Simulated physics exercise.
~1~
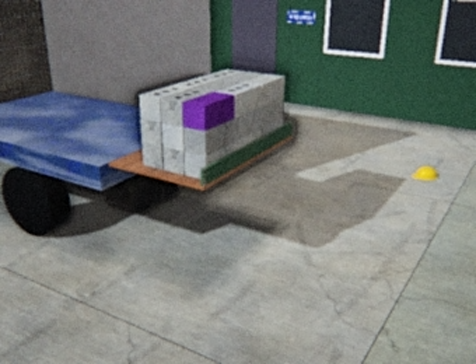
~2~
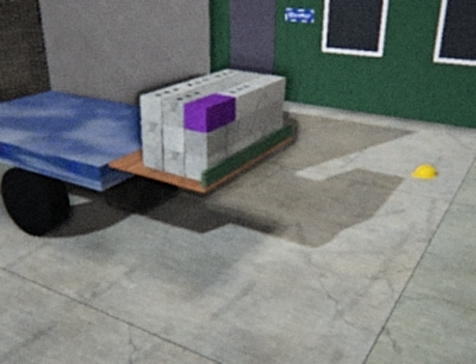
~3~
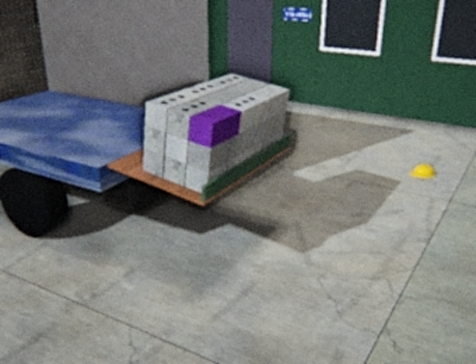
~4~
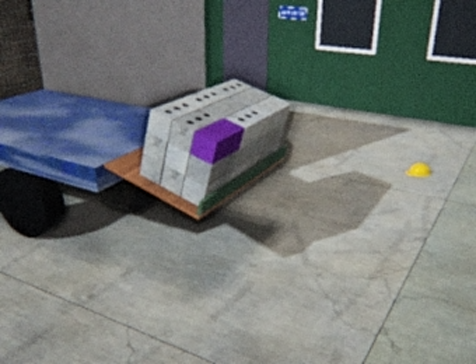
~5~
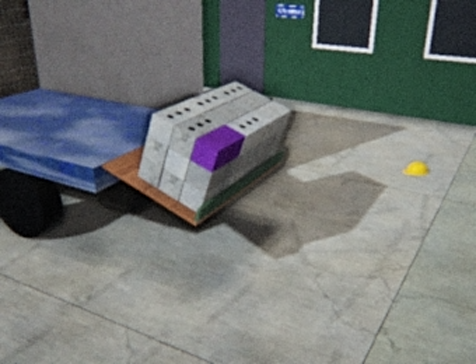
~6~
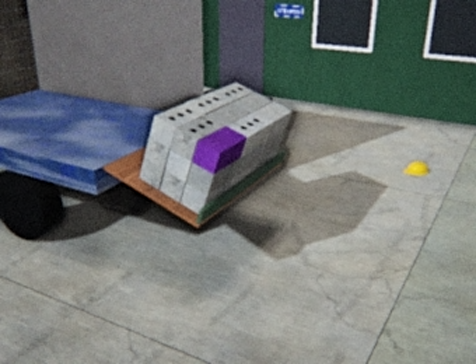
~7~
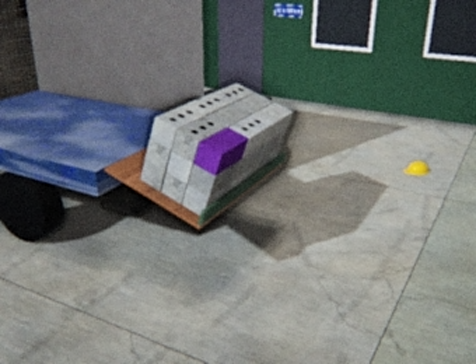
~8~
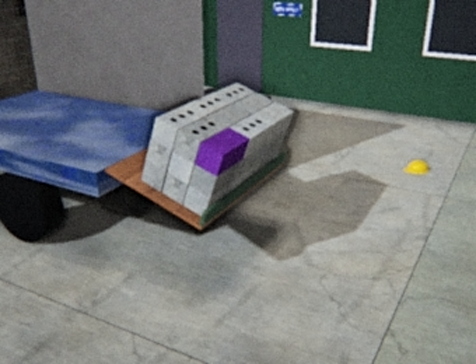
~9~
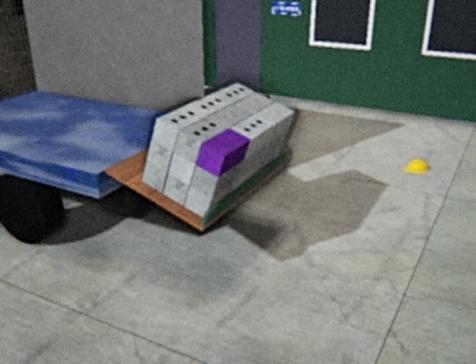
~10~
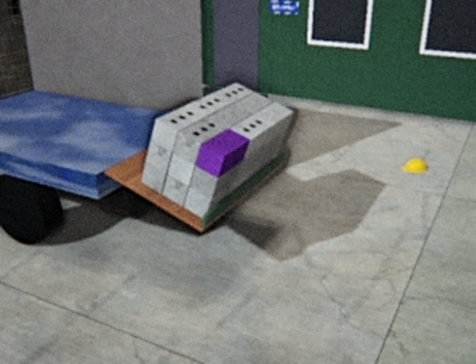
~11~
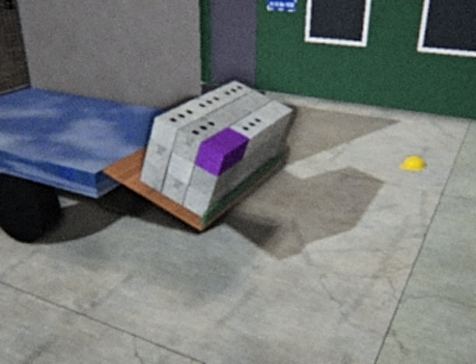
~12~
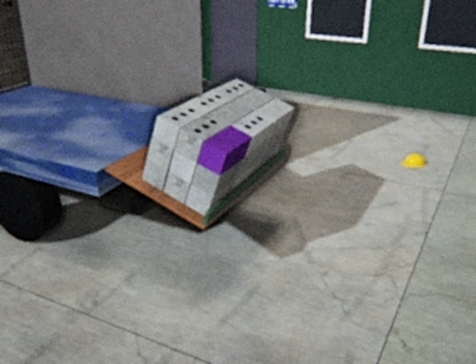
A blue flatbed lorry stood with grey concrete blocks, one of them purple, stacked on its tail lift, whose outer edge sank smoothly until it sloped down and stopped. The blocks tilted with it, but none slid off, and the stack stayed put.
